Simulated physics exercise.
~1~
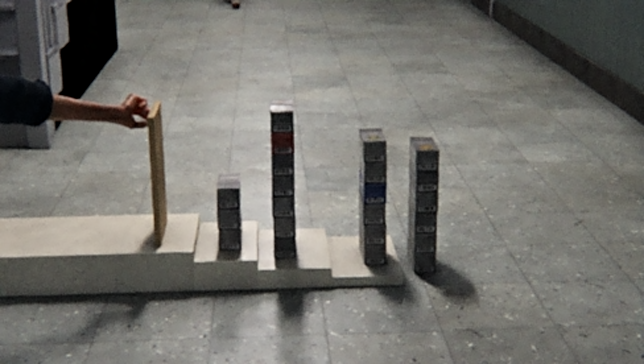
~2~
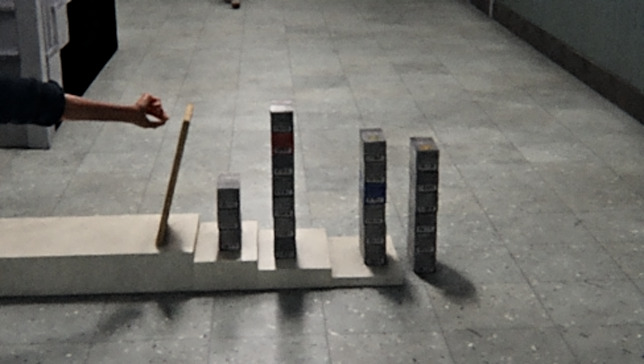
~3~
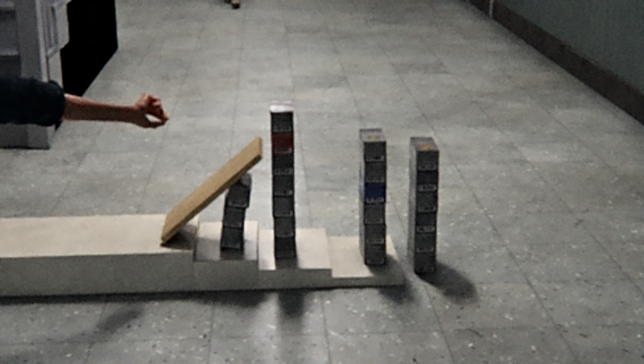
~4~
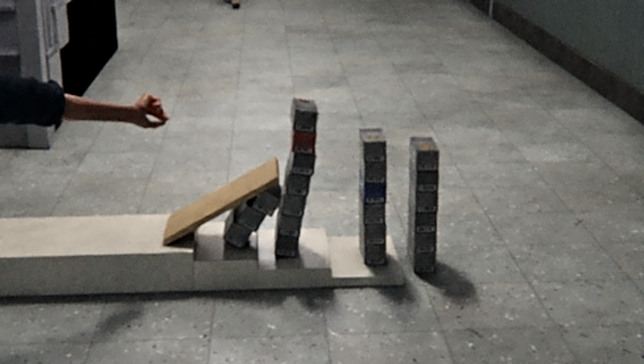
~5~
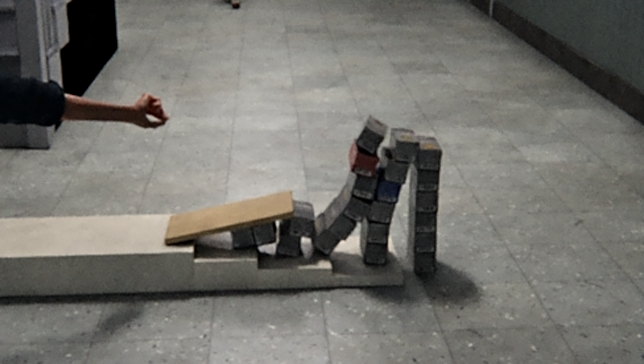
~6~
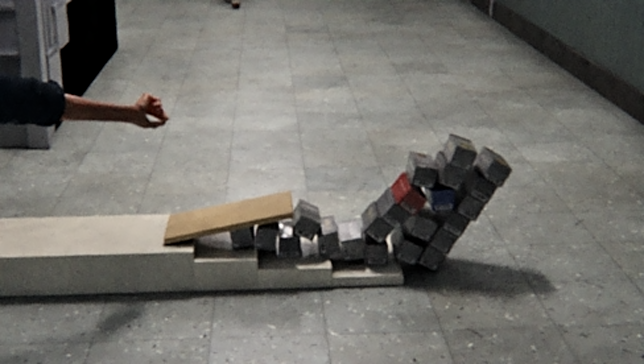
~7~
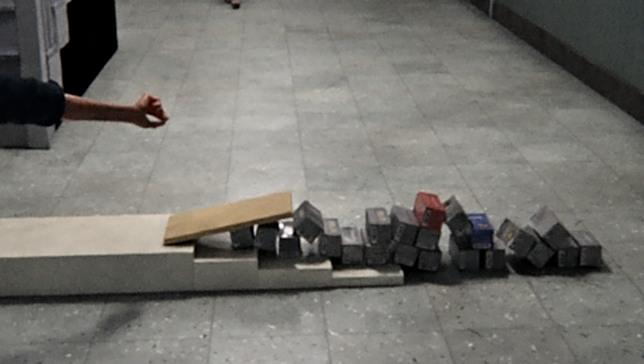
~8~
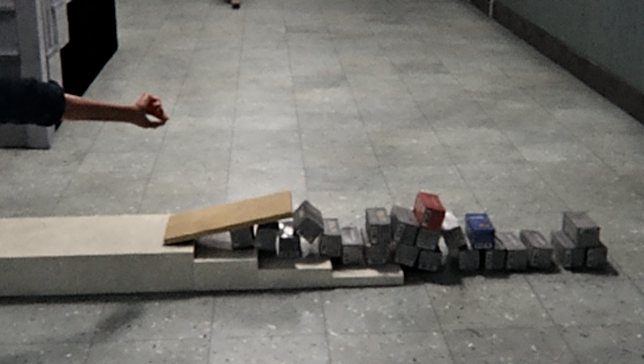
A wooden board, released by a hand at the left, tips rightward into the first of four stacks of small packets on and beside descending steps, and the stacks topple in turn, leaving the board slanted over fallen packets and the rest strewn rightward across the floor.
